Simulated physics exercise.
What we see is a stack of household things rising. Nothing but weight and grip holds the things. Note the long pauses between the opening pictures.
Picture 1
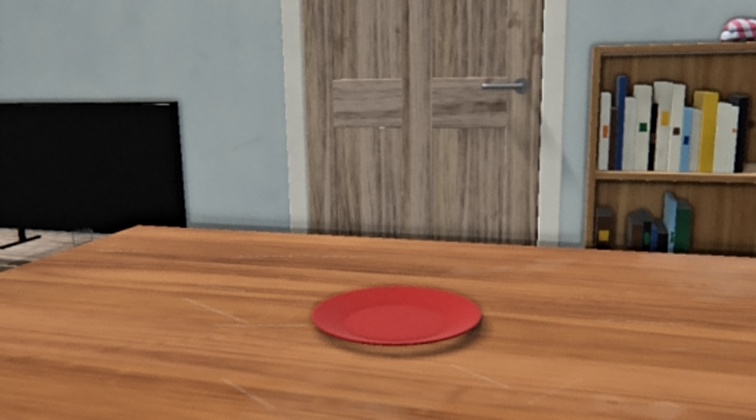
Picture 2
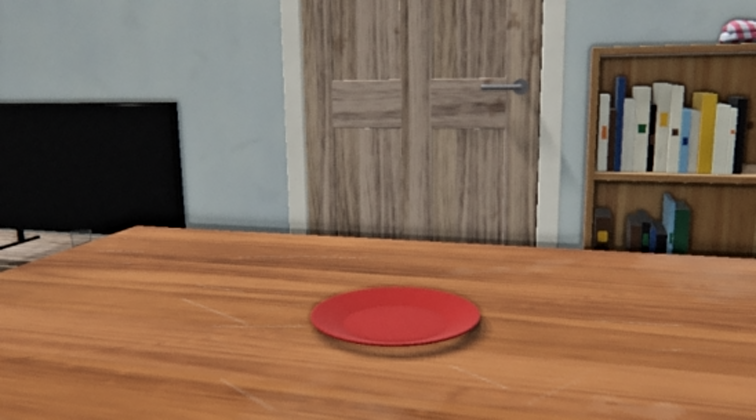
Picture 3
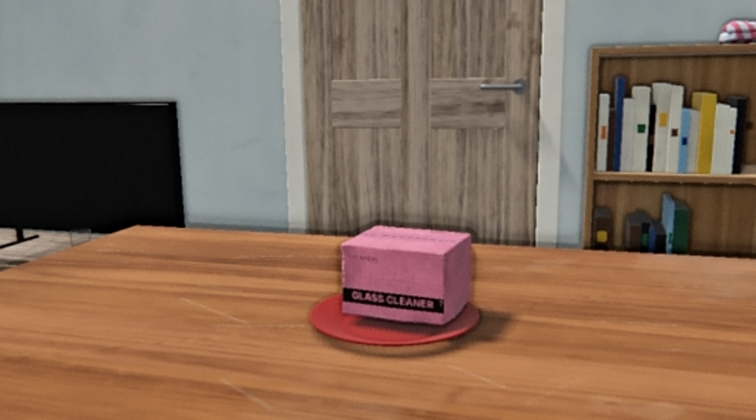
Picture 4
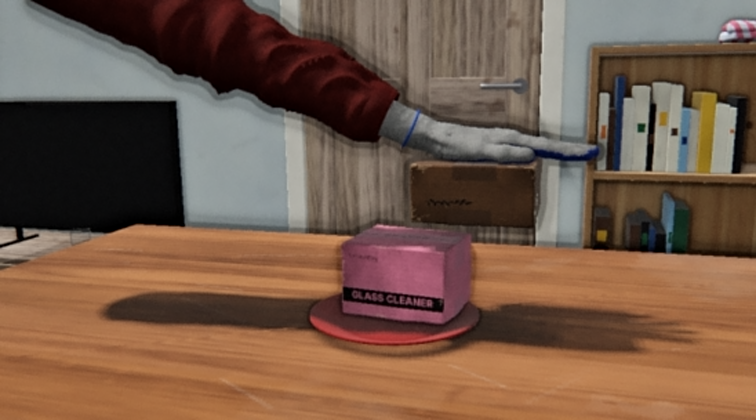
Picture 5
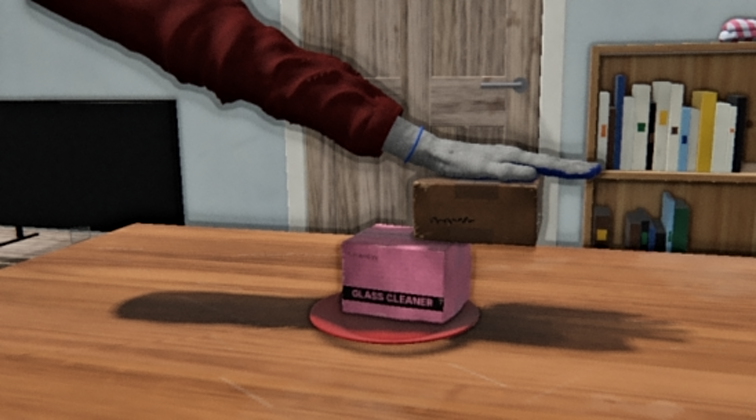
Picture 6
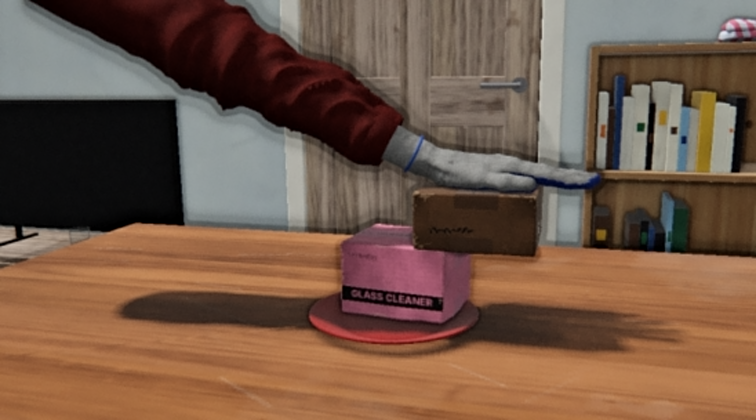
The clip opens on a red plate lying alone on a wooden table, and then a pink glass cleaner box sits on it. A gloved hand in a dark red sleeve appears with a brown box beneath it and lowers it slightly onto the right side of the pink box, keeping hold.
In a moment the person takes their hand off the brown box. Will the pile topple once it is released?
The pile will not stay secure.
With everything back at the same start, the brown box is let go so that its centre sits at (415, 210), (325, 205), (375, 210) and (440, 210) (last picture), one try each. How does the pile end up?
The pile remains standing the first time, collapses the second time, remains standing the third time and remains standing the fourth time.
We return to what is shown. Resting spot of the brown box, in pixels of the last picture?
Roughly pixel (529, 273) in the last picture.
Then, 0.30 s after the last picture, brown box now fallen.
Then, 0.40 s after the last picture, things are still on the move.
Then, 0.80 s after the last picture, as before.
At rest, fallen, brown box; the other 2 in place. Seen from the same camera at the end, brown box near (529, 273). The pile comes apart.
